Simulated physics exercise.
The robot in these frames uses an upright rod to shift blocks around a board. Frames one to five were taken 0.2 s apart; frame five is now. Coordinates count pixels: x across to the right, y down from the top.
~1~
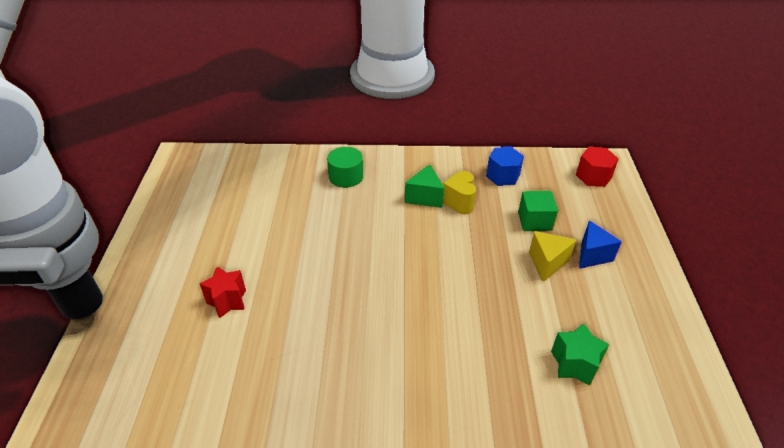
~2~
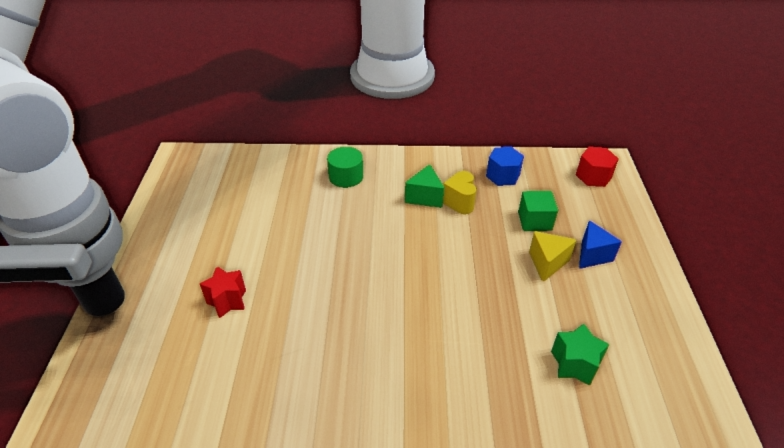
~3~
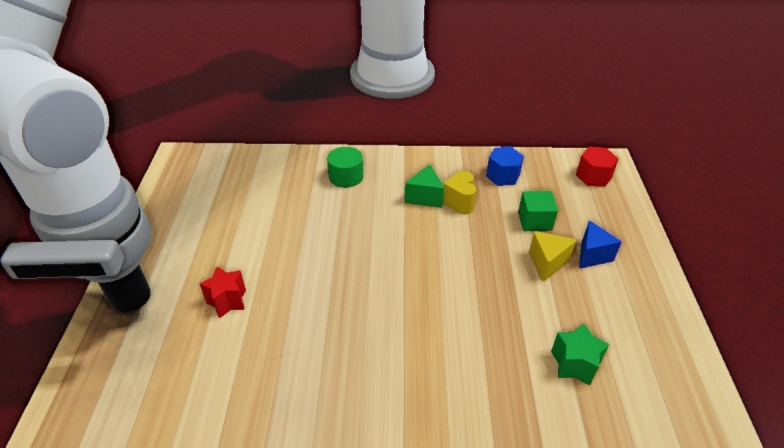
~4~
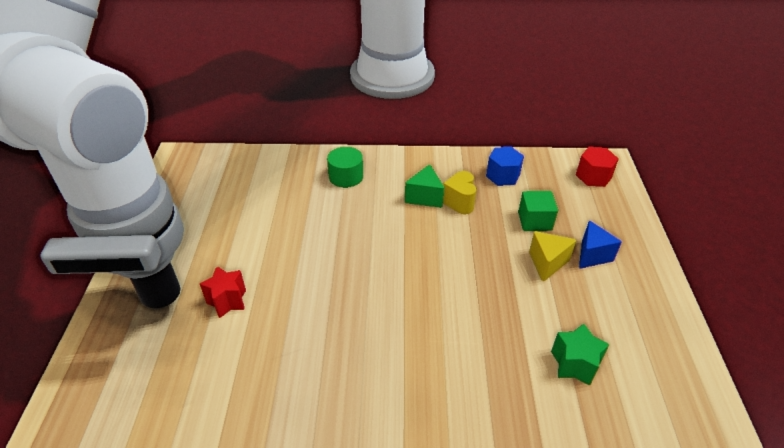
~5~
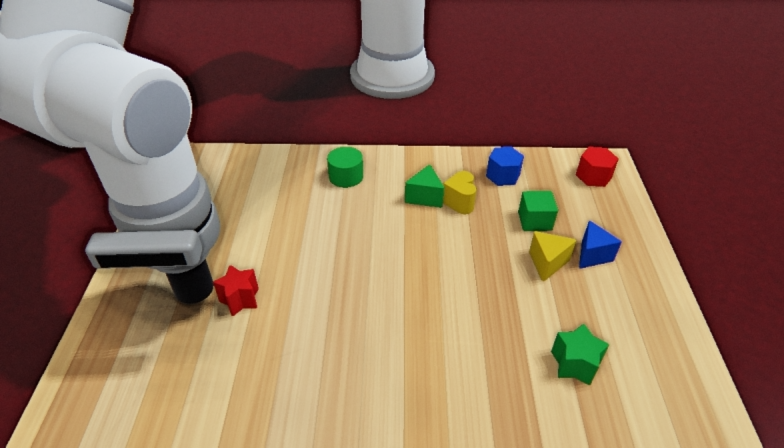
The clip shows a robot arm moving an upright black rod rightward across the left side of a wooden board until it nudges a red star-shaped block slightly to the right, while the other coloured blocks stay still.
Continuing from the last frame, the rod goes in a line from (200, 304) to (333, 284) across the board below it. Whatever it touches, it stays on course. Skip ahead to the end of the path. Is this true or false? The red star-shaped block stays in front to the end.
That statement is accurate.
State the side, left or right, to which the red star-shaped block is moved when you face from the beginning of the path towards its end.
Its sideways move is to the right.
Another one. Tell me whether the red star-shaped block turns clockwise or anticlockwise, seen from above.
It turns round clockwise.
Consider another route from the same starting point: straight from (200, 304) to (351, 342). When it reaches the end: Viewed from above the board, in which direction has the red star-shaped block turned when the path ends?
Anticlockwise, looking down.
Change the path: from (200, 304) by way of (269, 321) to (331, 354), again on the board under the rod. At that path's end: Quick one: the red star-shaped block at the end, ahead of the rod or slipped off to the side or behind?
No longer ahead of the rod.
The first path, step by step. One third of the way, rod (242, 283); red star-shaped block (281, 275).
Two thirds of the way, rod (288, 276); red star-shaped block (319, 275), turned 55° clockwise.
At the end, rod (332, 269); red star-shaped block (361, 274), turned 65° clockwise.
